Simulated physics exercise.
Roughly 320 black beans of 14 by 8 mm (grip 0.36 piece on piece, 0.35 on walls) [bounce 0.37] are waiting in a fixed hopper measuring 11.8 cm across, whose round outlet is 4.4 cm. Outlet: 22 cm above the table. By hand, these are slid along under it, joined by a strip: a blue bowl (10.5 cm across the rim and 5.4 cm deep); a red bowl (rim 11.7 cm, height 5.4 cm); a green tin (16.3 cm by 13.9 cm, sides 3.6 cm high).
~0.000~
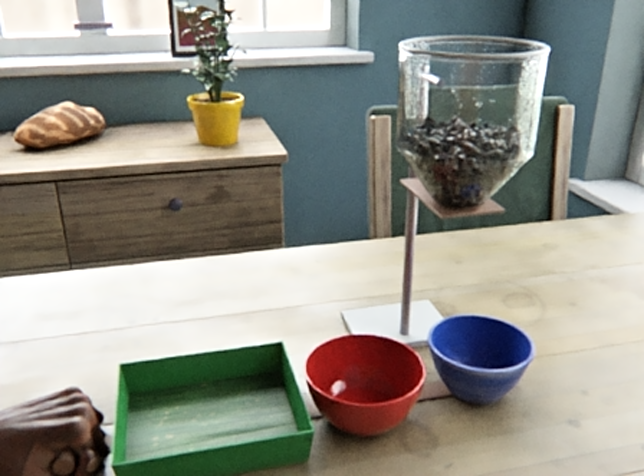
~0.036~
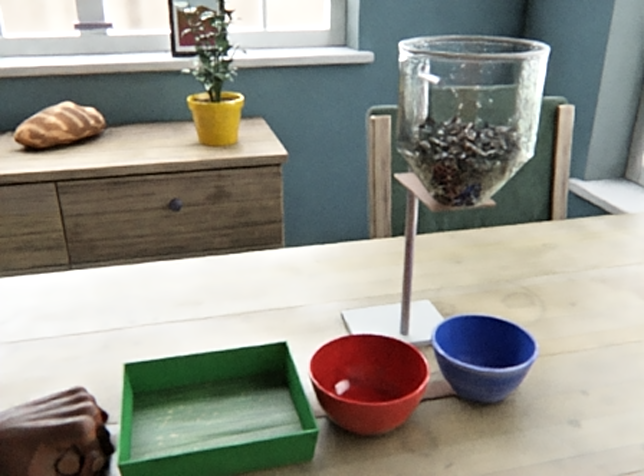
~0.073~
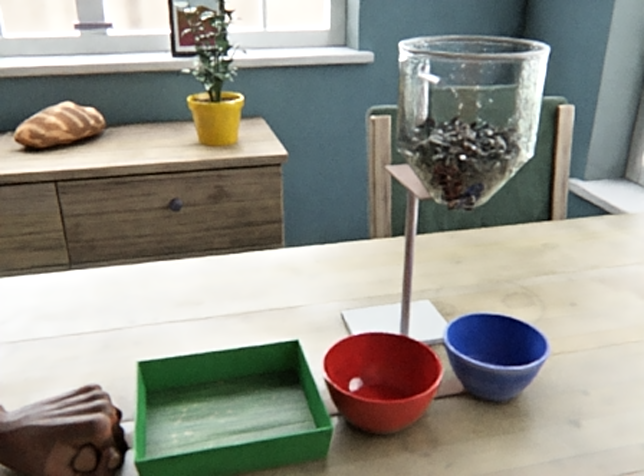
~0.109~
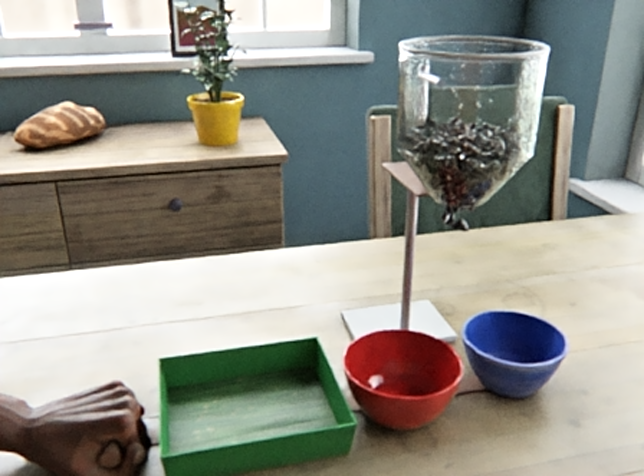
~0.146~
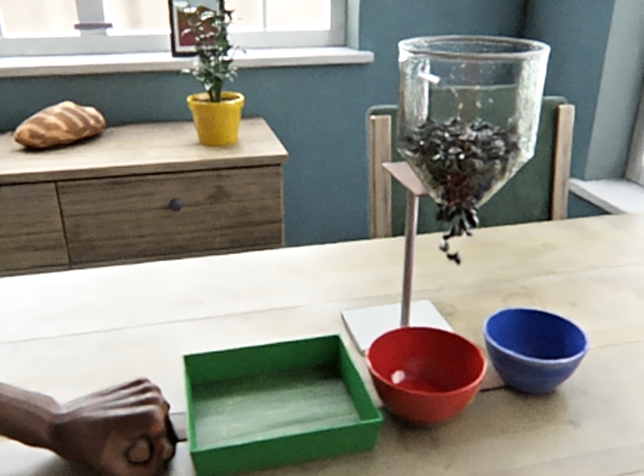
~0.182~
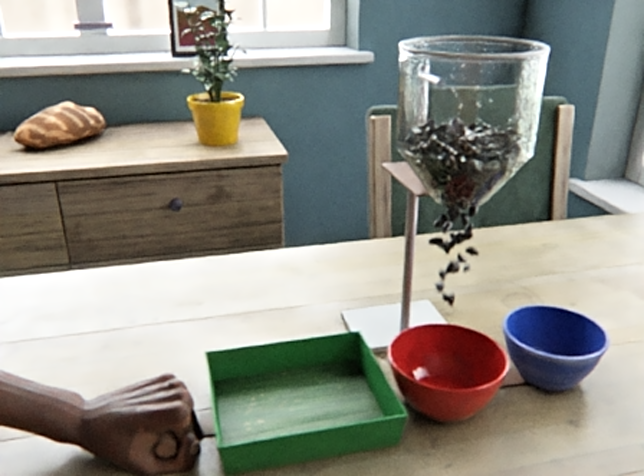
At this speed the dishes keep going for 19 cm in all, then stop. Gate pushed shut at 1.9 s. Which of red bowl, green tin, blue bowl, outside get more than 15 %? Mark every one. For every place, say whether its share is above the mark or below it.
Going through them: Red bowl is below the mark; green tin is above the mark; blue bowl is below the mark; outside everything is below the mark.
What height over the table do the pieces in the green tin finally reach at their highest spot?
The top of the heap sits close to 3.5 cm up.
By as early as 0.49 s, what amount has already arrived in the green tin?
Roughly 20 percent.
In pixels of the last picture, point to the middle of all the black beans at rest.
At about (432, 387).
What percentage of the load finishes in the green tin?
I'd put it close to 95 per cent.
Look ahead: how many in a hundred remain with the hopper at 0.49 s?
About 60 per cent.
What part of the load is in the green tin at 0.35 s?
Roughly 5 per cent.
After 0.35 s, red bowl 5 %, hopper 75 %, green tin 5 %, in the air 15 %; middle of all pieces on or above the table near (464, 207).
Then, at 0.49 s, red bowl 5 %, hopper 60 %, green tin 20 %, in the air 10 %; middle of all pieces on or above the table near (460, 242).
After 0.61 s, red bowl 5 %, hopper 50 %, green tin 35 %, in the air 10 %; middle of all pieces on or above the table near (454, 267).
After 0.74 s, red bowl 5 %, hopper 45 %, green tin 40 %, in the air 10 %; middle of all pieces on or above the table near (449, 286).
In the end, at 2.5 s, outside 0 %, blue bowl 0 %, red bowl 5 %, hopper 0 %, green tin 95 %.
